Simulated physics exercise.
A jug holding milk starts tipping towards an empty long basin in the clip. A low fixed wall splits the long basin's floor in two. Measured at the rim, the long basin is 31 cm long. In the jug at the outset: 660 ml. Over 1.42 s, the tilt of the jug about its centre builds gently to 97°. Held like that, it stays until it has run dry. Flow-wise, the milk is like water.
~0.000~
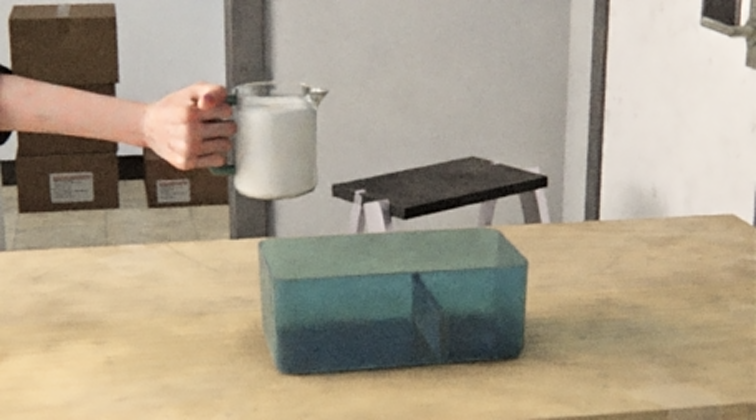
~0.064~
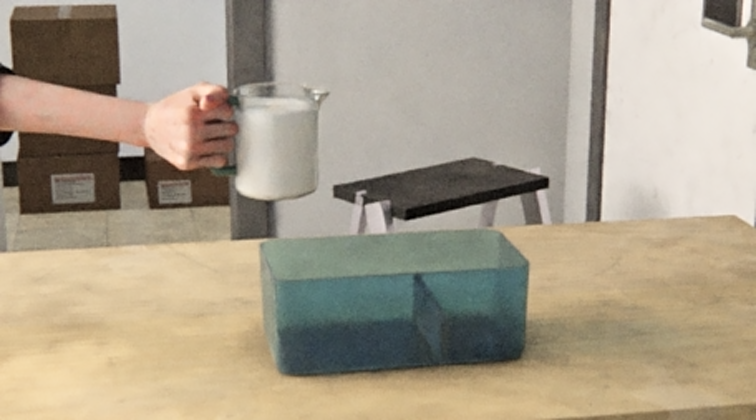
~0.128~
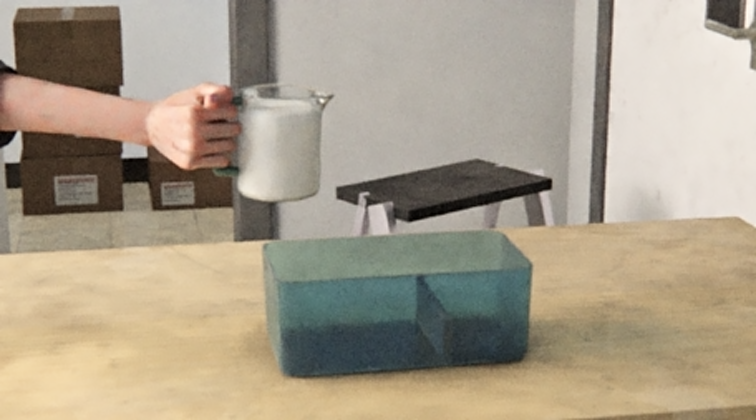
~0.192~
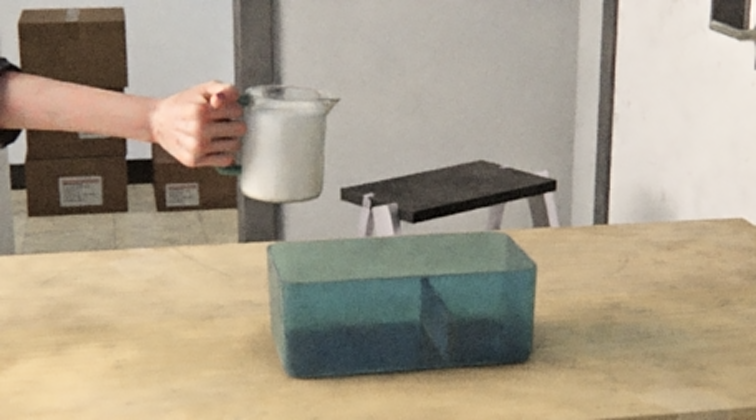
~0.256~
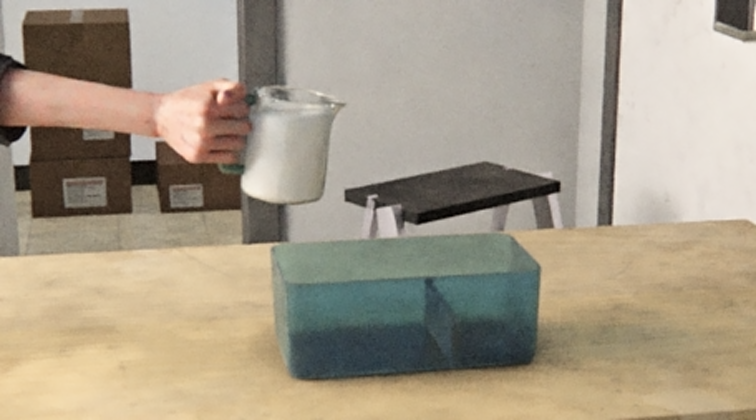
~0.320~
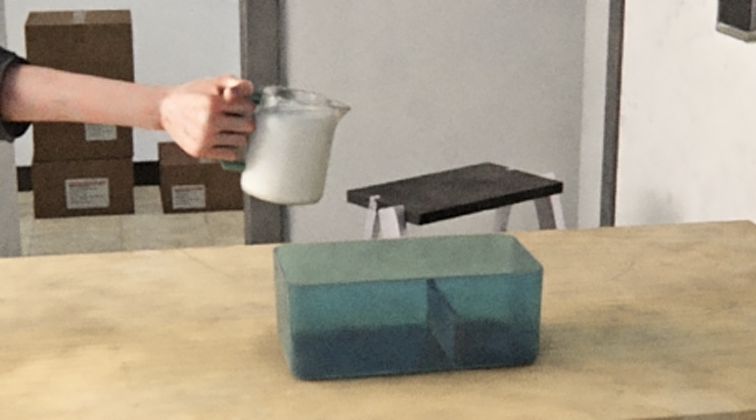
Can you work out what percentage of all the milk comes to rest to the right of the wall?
I would put it at 3 per cent.
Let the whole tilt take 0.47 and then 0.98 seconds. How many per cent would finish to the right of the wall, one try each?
Near 5 in a hundred on the first go and near 5 in a hundred on the second.
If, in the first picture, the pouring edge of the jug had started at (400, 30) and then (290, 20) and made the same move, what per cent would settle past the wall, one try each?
Around 75 per cent first, around 5 per cent next.
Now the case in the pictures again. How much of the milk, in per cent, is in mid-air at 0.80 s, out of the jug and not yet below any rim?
About 10 per cent.
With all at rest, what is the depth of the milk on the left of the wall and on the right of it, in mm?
Left part: About 20 mm; right part: About 2 mm.
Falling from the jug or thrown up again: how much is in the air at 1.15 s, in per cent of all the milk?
20 per cent, roughly.
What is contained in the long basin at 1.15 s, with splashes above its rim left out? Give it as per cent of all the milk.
I reckon close to 38 per cent.
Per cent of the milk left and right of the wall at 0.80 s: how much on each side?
3 on the left, 0 on the right, roughly.
Then, 0.80 s in, the tilt is 58° and 86 per cent is still to pour, 3 is left of the wall and 0 right of it.
Then, 1.15 s in, the tilt is 89° and 42 per cent is still to pour, 38 is left of the wall and 1 right of it.
Then, 1.52 s in, the tilt is 97° and 9 per cent is still to pour, 82 is left of the wall and 2 right of it.
Then, 1.92 s in, the tilt is 97° and 1 per cent is still to pour, 93 is left of the wall and 3 right of it.
Finally, 95 per cent lies left of the wall, 3 right of it and 2 outside.
